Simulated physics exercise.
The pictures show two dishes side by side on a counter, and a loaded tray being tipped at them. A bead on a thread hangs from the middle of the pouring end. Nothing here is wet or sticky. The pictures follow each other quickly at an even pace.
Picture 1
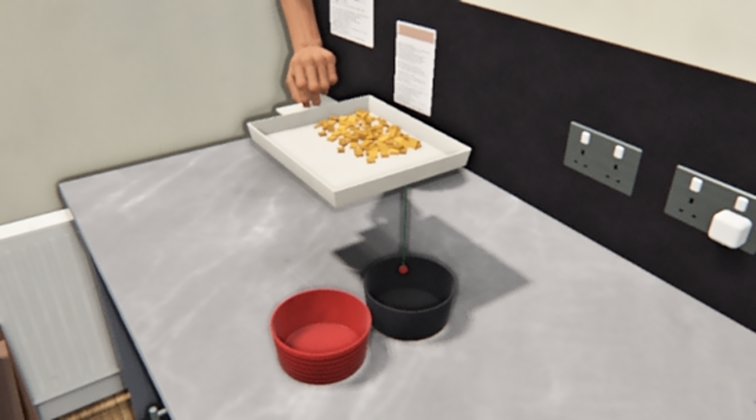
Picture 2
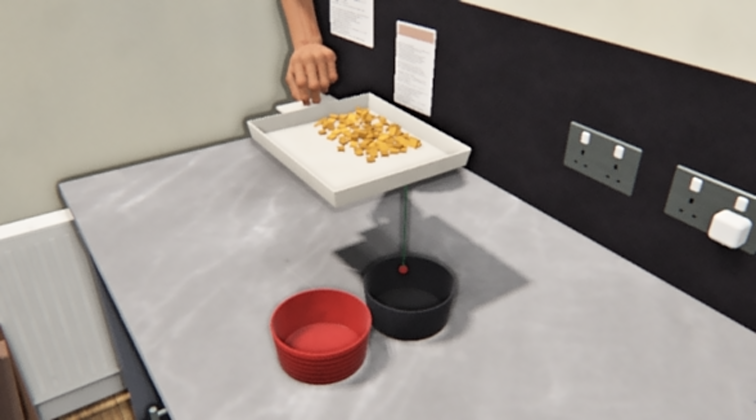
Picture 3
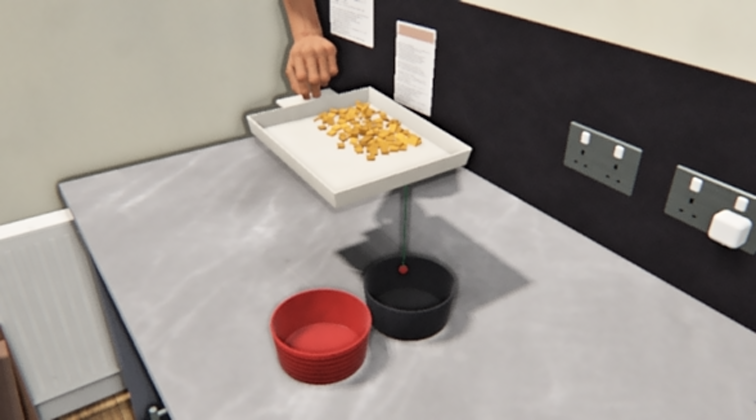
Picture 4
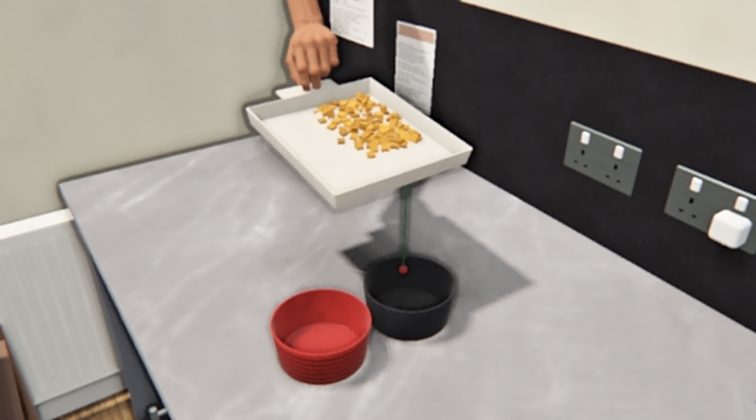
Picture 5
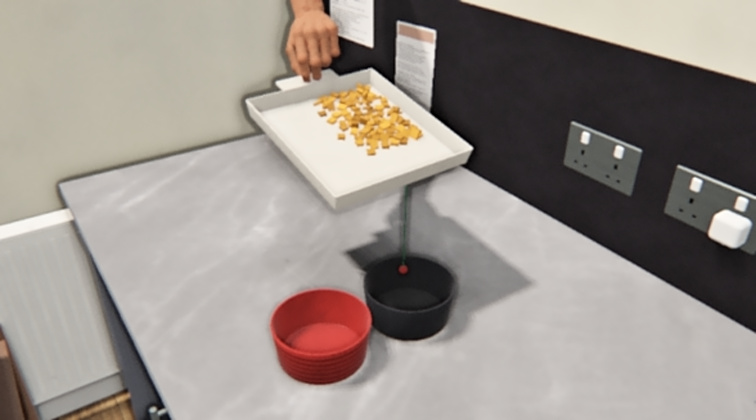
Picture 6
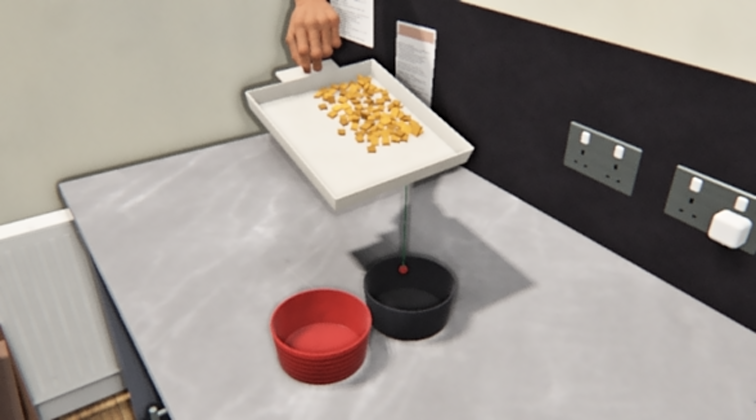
A white tray holding small golden crackers is held by a hand at its far end, above a grey marbled counter seen from above at an angle. Beneath it sit a red dish at left and a black dish at right, with a red bead hanging on a thread, and sockets on the dark wall. The hand slowly raises the tray's far end, its near edge dipping slightly leftward, while the camera stays still.
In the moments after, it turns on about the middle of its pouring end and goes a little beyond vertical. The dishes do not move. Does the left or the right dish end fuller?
It favours the right dish.
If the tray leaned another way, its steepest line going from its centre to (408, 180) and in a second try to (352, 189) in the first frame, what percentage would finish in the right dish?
First some 30, then 0 per cent.
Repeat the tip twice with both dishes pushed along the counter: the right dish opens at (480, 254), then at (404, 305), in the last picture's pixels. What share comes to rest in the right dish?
About 0 and 70 per cent.
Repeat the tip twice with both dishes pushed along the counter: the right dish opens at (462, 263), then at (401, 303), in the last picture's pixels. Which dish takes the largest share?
One: The left one. Two: The right one.
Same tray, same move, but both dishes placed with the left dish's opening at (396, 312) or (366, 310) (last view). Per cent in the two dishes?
In turn 80 and 70 in a hundred.
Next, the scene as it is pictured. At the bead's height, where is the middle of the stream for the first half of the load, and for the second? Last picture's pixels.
The first part at (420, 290); the rest at (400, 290).
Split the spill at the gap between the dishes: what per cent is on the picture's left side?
Near 10 %.
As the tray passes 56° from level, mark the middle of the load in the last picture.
Roughly at (404, 165).
Shortly afterwards, tray tipped steeply; the whole lot on the tray.
Next, tray tipped right over; all but a few on the tray; only a few in the right dish.
Some moments later, tray tipped past a quarter turn; near a quarter in the left dish; near a third in the right dish; near a third outside both.
In the end, tray tipped past a quarter turn; near a quarter in the left dish; near a third in the right dish; near a third outside both.
